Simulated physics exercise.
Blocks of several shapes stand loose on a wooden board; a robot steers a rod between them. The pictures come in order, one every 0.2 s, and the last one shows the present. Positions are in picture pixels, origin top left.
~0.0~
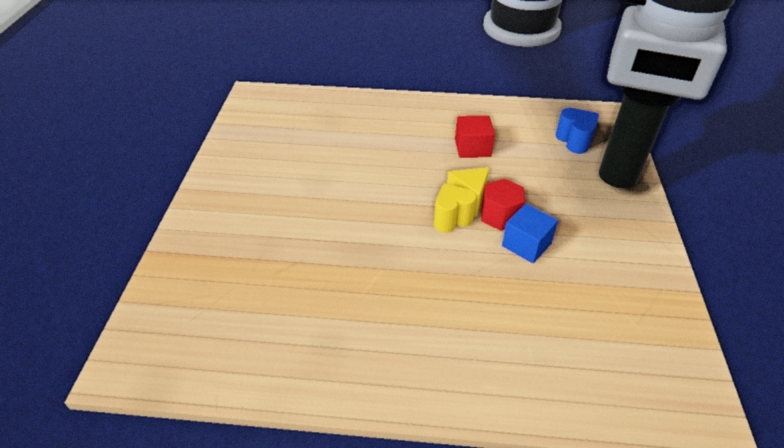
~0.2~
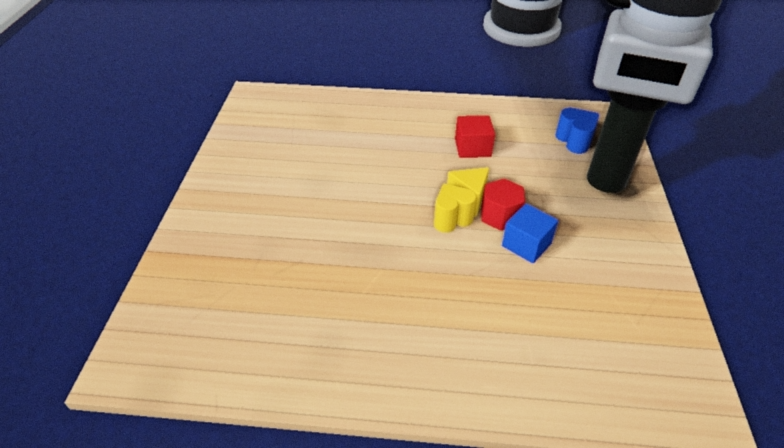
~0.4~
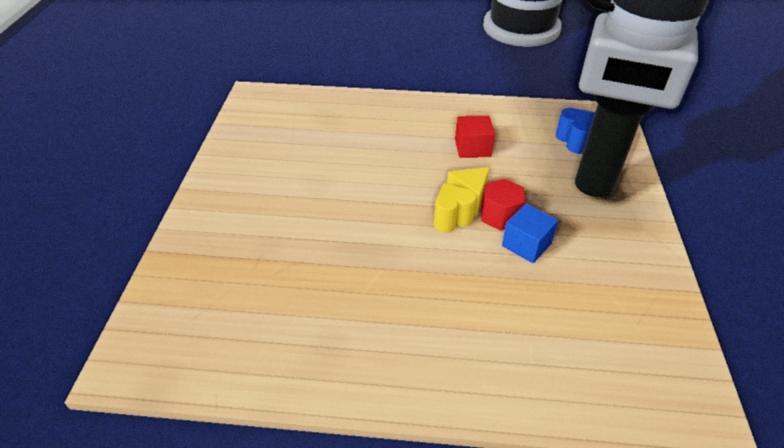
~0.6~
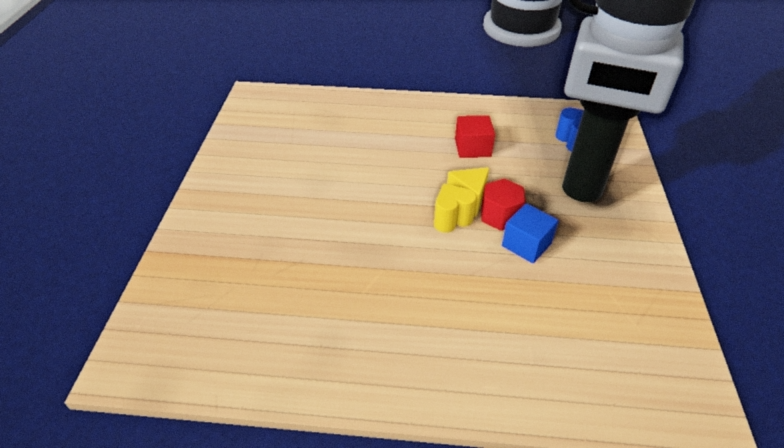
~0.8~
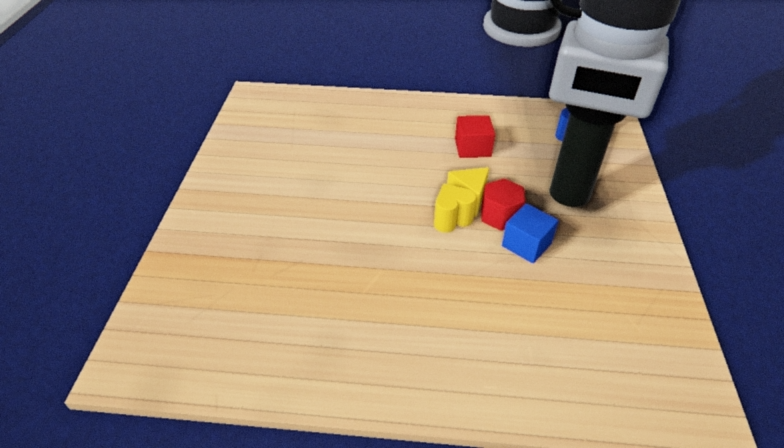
Black robot rod sliding slowly left and slightly nearer across a wooden board, passing before a blue block while scattered blocks stay still.
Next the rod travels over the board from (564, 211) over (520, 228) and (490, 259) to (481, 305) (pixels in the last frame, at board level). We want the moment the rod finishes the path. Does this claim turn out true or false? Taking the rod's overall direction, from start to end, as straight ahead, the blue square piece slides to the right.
It is false.
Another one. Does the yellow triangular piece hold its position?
In short: No.
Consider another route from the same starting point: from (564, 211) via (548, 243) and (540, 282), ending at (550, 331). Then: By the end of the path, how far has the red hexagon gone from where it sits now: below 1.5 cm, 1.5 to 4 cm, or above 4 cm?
It falls in the under 1.5 cm band.
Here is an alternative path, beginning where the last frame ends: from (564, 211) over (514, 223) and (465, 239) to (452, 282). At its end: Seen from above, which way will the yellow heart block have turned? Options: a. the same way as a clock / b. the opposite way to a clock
Answer: B.
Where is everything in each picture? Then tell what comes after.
The first frame shows tip of the rod (618, 176), middles of tops, yellow heart block (454, 196), yellow triangular piece (472, 177), red hexagon (505, 192), blue square piece (533, 221).
The second frame shows rod (606, 180), nothing pushed.
The third frame shows rod (594, 185), nothing pushed.
The fourth frame shows rod (582, 189), nothing pushed.
The fifth frame shows rod (570, 194), yellow heart block (454, 196), yellow triangular piece (472, 177), red hexagon (505, 192), blue square piece (533, 221).
What follows on the original path. One third of the way, rod (524, 211); yellow heart block (440, 196); yellow triangular piece (462, 174), turned 15° clockwise; red hexagon (484, 194), turned 25° clockwise; blue square piece (524, 232), turned 30° anticlockwise.
Two thirds of the way, rod (493, 243); yellow heart block (433, 196), turned 15° anticlockwise; yellow triangular piece (460, 173), turned 25° clockwise; red hexagon (477, 195), turned 40° clockwise; blue square piece (514, 268), turned 70° anticlockwise.
At the end, rod (484, 288); yellow heart block (433, 196), turned 15° anticlockwise; yellow triangular piece (460, 173), turned 25° clockwise; red hexagon (477, 195), turned 40° clockwise; blue square piece (528, 302), turned 110° anticlockwise.
